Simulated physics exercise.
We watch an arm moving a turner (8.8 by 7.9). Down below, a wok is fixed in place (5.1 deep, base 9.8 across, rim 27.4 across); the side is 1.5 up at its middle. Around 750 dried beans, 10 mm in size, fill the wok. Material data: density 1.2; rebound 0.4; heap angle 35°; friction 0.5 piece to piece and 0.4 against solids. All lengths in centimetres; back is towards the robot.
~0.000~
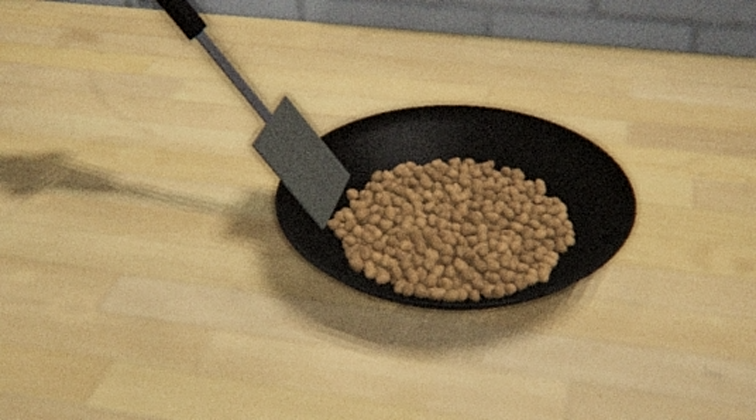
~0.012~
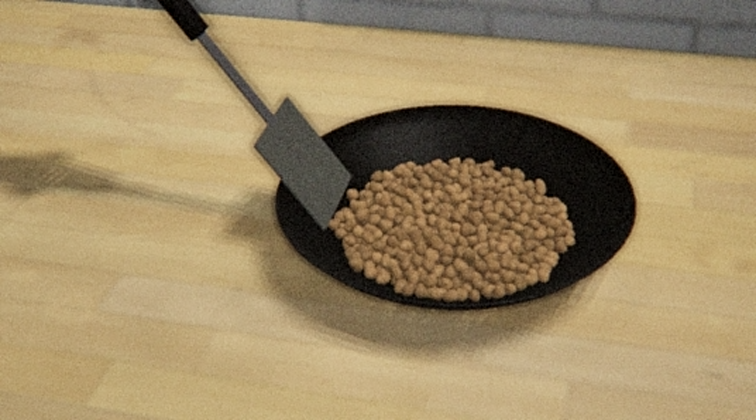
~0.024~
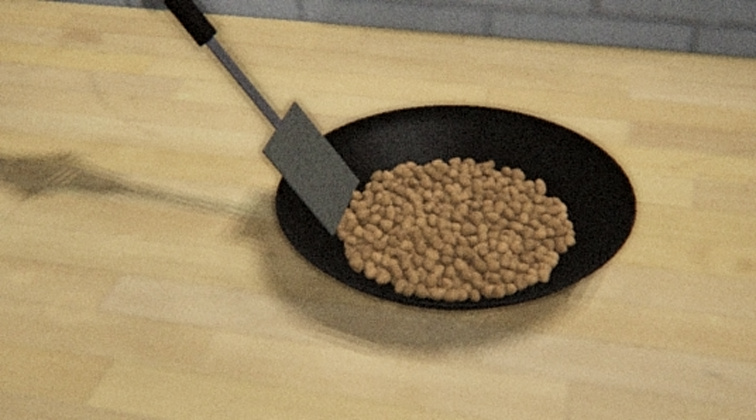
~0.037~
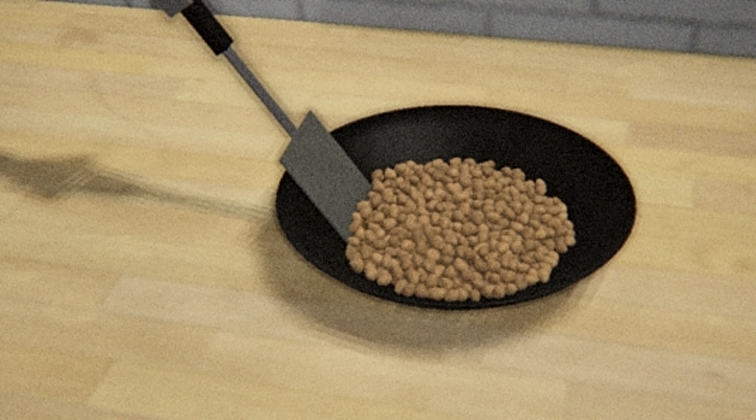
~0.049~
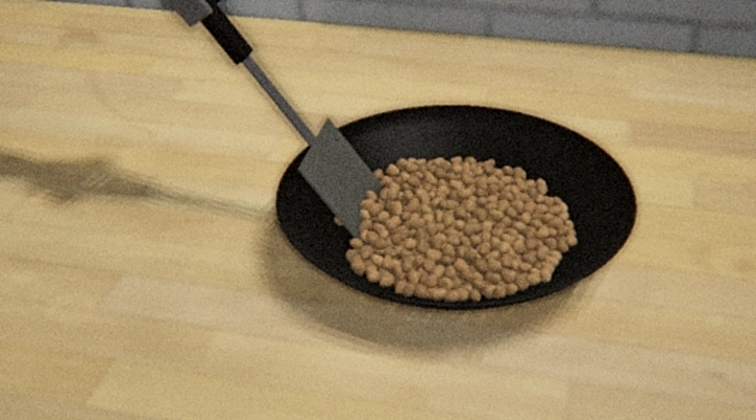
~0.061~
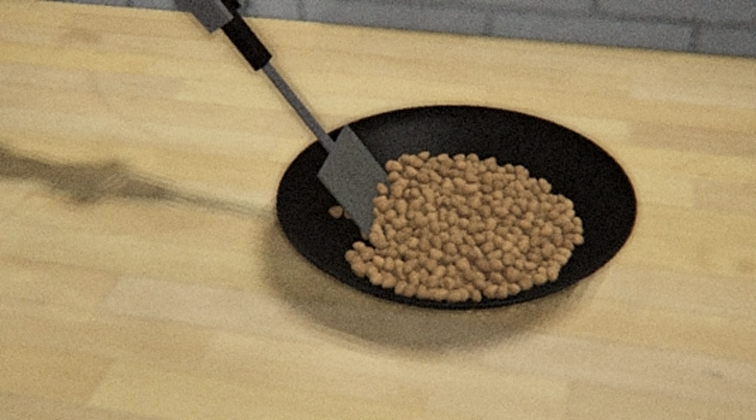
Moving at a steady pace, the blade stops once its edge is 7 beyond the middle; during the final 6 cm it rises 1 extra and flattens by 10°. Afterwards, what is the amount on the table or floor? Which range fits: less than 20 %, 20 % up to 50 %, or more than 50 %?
The range that fits is 20 % up to 50 %.
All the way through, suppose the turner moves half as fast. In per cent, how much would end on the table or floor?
Estimated share: Some 10 %.
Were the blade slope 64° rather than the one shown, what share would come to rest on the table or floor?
Around 30 in a hundred.
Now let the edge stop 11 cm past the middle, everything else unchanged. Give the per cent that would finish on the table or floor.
Result: Approx. 50 %.
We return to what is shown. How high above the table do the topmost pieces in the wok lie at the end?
Top of the heap: Roughly 6.5 cm above the table top.
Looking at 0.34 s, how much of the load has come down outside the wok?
Some 25 per cent.
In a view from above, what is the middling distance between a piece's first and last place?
The figure is about 9 cm.
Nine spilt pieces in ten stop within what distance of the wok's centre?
I reckon it's some 30 centimetres.
After 0.09 s, sloping 54°, highest piece 6 above the table; 746 in the wok.
After 0.12 s, sloping 51°, highest piece 7 above the table; 746 in the wok.
After 0.34 s, sloping 44°, highest piece 6 above the table; 531 in the wok, 178 on the table or floor, 37 on the blade or in flight.
After 1.39 s, sloping 44°, highest piece 6 above the table; 529 in the wok, 217 on the table or floor.
At rest, 529 in the wok, 217 on the table or floor. That is 29 % on the table or floor.
